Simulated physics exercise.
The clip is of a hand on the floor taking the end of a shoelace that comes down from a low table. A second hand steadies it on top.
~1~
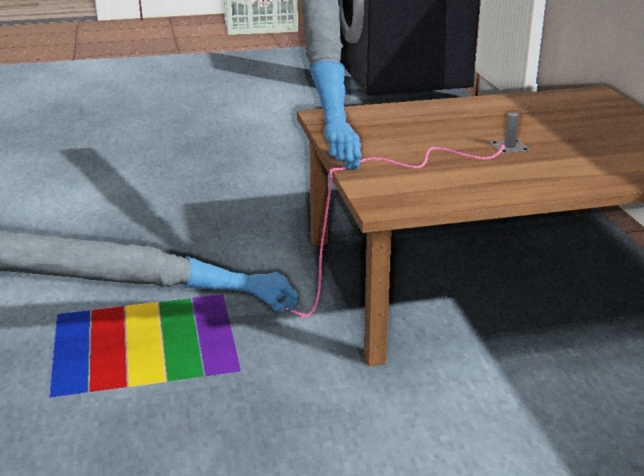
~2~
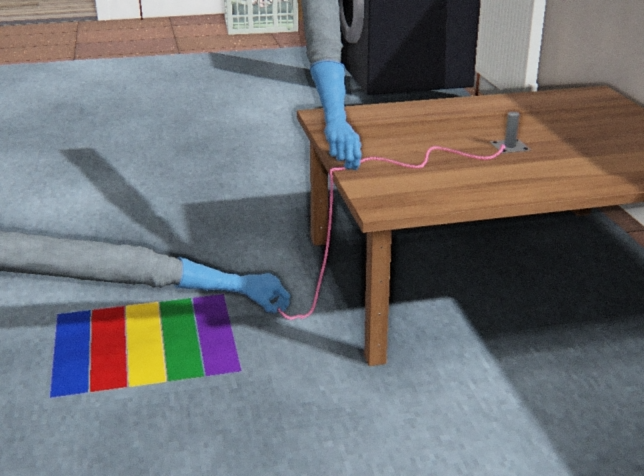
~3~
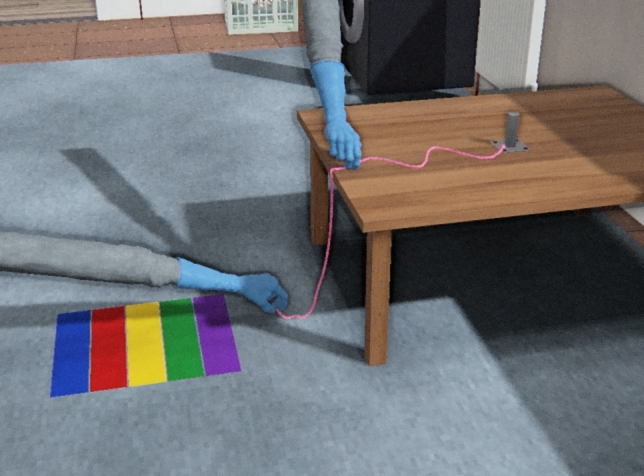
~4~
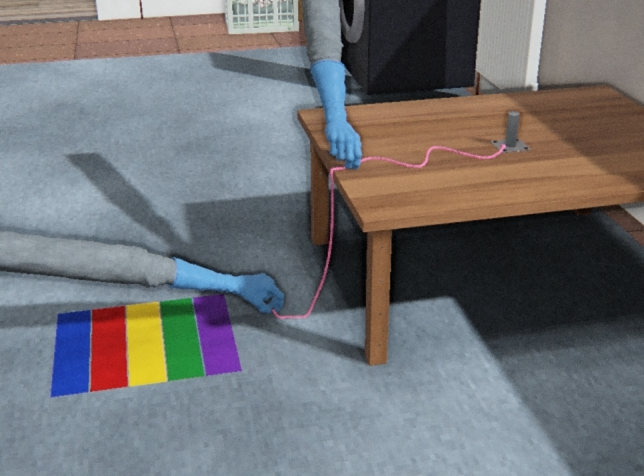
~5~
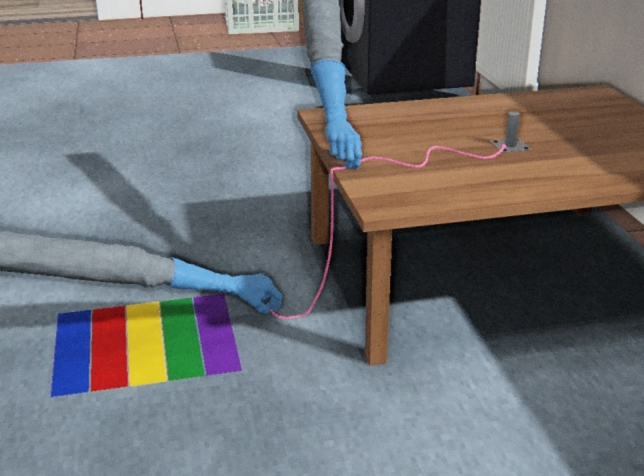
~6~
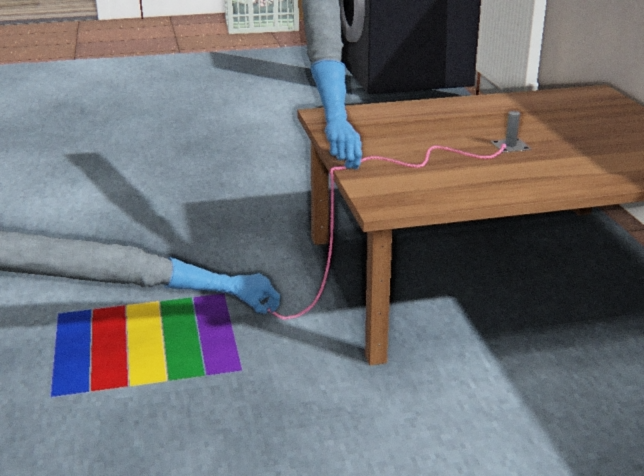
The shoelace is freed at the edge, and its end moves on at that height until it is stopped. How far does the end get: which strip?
Over red.
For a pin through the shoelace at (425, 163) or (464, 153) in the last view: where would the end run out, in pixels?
Near (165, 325) and (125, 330).
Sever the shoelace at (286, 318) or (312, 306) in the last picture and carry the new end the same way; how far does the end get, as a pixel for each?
Try by try, around (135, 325) and (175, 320).
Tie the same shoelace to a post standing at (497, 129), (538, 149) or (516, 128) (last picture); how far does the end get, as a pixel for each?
Near (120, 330), (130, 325) and (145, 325).
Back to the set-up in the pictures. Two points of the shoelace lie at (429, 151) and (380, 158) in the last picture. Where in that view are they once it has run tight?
About (403, 158), and the other about (324, 176).
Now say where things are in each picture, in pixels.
The first picture shows end (286, 308); purple (220, 358); green (184, 363); yellow (146, 368); red (108, 373); blue (70, 378).
The second picture shows end (279, 309); shoelace through (491, 158) (430, 150) (395, 163) (338, 170) (328, 237) (316, 298).
The third picture shows end (277, 309).
The fourth picture shows end (273, 310); shoelace through (491, 157) (430, 150) (396, 162) (338, 169) (331, 237) (316, 297).
The fifth picture shows end (271, 310).
The sixth picture shows end (269, 310); shoelace through (492, 157) (430, 150) (396, 162) (338, 169) (331, 236) (318, 297).
Early on, end near (168, 322); over green.
Midway, end near (128, 327); over yellow.
At the end of the slack, end near (103, 331); over red. The end stops over the red strip.
